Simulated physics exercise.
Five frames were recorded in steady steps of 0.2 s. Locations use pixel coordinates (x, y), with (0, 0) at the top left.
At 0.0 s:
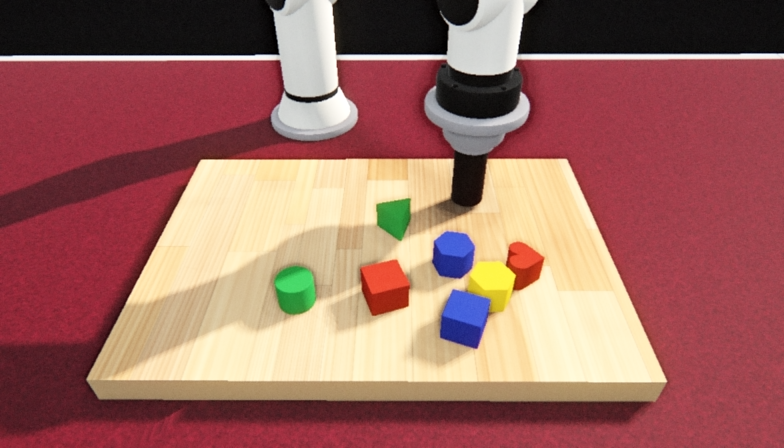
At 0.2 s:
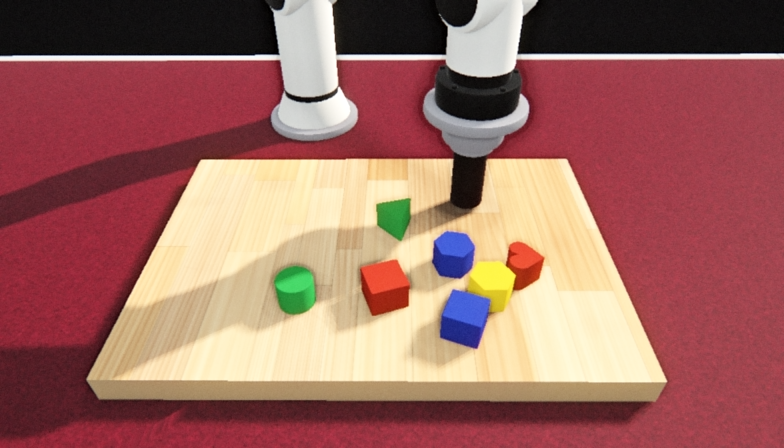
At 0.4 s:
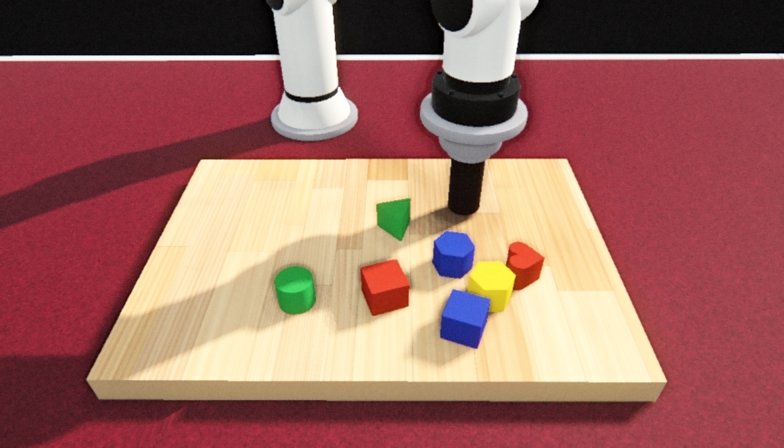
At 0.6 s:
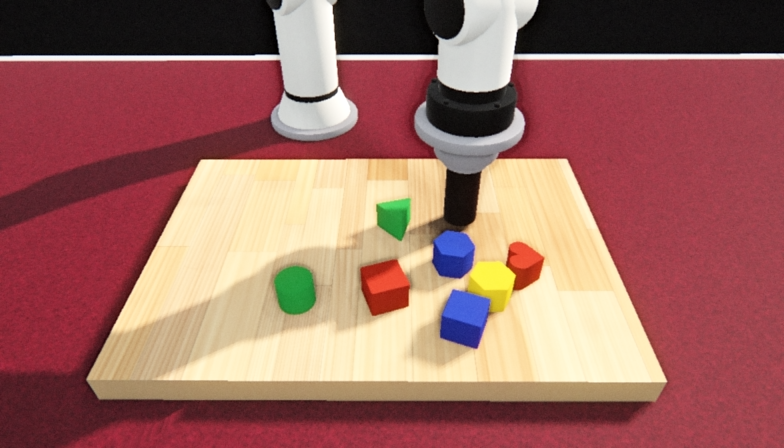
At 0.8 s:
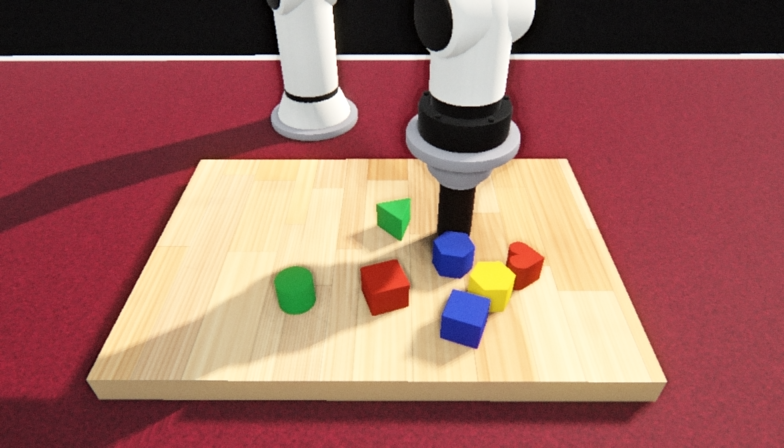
To begin with, a robot arm holds a black pusher near the back of a wooden board scattered with red, green, blue and yellow blocks. The pusher barely shifts at first, then moves forward and slightly left until it is right behind the blue six-sided block, while all the blocks stay still.
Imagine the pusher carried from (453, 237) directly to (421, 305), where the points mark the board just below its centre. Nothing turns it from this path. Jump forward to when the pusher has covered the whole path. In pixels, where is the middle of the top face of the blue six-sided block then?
The point I'd pick in the picture is (441, 313).
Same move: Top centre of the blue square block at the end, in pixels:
Answer: (478, 334).
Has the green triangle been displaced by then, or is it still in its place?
That block is going to be left alone.
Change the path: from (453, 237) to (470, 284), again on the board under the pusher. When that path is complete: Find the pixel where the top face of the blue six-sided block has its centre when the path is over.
At roughly (447, 283).
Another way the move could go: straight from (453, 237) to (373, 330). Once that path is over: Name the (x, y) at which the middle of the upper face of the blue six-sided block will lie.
It ends at (450, 279).
On the path given first. One third of the way, pusher at (444, 253); blue six-sided block at (455, 261), turned 25° anticlockwise.
Two thirds of the way, pusher at (433, 276); blue six-sided block at (446, 287), turned 30° anticlockwise; blue square block at (469, 317), turned 30° anticlockwise; yellow six-sided block at (495, 277), turned 15° anticlockwise.
At the end, pusher at (421, 300); red square block at (381, 278), turned 15° clockwise; green triangle unmoved; blue six-sided block at (441, 313), turned 50° anticlockwise; blue square block at (478, 334), turned 60° anticlockwise; yellow six-sided block at (495, 277), turned 15° anticlockwise.
